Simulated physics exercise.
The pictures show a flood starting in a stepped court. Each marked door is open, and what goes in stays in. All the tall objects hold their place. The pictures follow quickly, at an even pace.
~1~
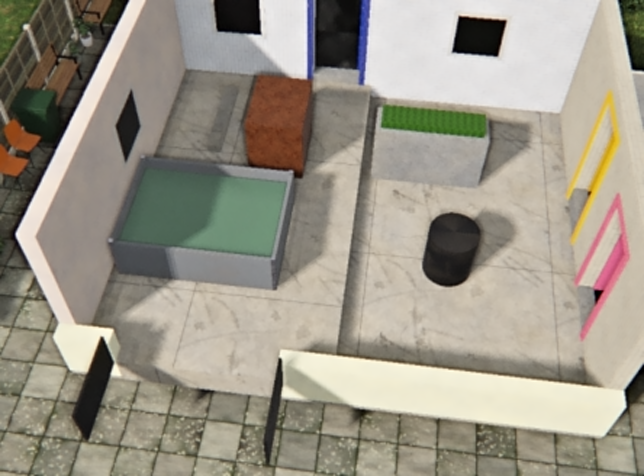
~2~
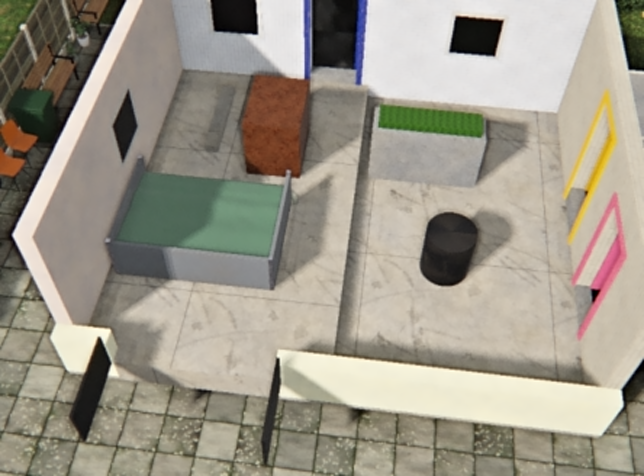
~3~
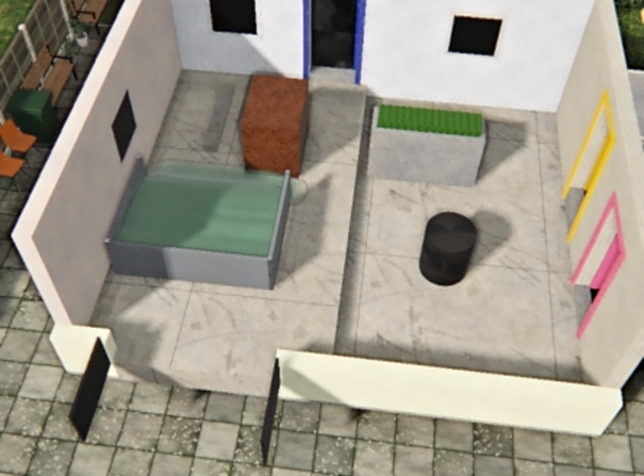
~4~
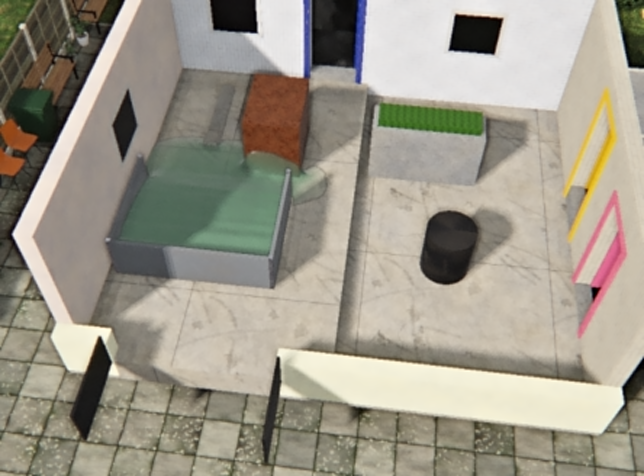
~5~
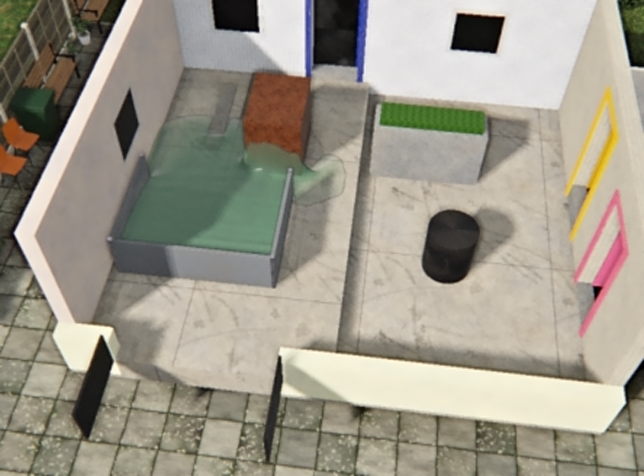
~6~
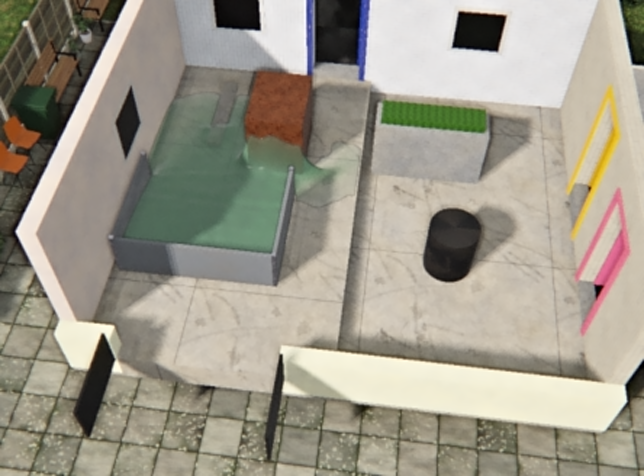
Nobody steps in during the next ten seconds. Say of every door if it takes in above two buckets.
In the end: The blue door stays under that; the yellow door stays under that; the pink door stays under that.
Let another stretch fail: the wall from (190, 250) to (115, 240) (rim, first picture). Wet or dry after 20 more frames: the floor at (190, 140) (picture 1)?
At that place: Awash.
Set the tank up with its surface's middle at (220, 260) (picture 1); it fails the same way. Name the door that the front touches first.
It is the blue door.
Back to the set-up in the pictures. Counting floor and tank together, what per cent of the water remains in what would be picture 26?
Roughly 100 per cent.
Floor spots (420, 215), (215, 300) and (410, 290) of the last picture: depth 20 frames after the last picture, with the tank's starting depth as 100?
In that order: 2, 0 and 4 per cent.
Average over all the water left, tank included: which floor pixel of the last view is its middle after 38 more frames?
Close to (335, 176).
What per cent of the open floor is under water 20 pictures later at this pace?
Some 60 per cent.
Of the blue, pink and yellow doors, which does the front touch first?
First comes the door marked blue.
A moment on, water covers 25 % of the floor; the blue door not reached, the yellow door not reached, the pink door not reached.
Next, water covers 40 % of the floor; the blue door wet at the sill, nothing in, the yellow door not reached, the pink door not reached.
Then, water covers 60 % of the floor; the blue door wet at the sill, nothing in, the yellow door wet at the sill, nothing in, the pink door wet at the sill, nothing in.
Later, water covers 80 % of the floor; the blue door wet at the sill, nothing in, the yellow door wet at the sill, nothing in, the pink door wet at the sill, nothing in.
In the end, water covers 85 % of the floor; the blue door wet at the sill, nothing in, the yellow door wet at the sill, nothing in, the pink door wet at the sill, nothing in.
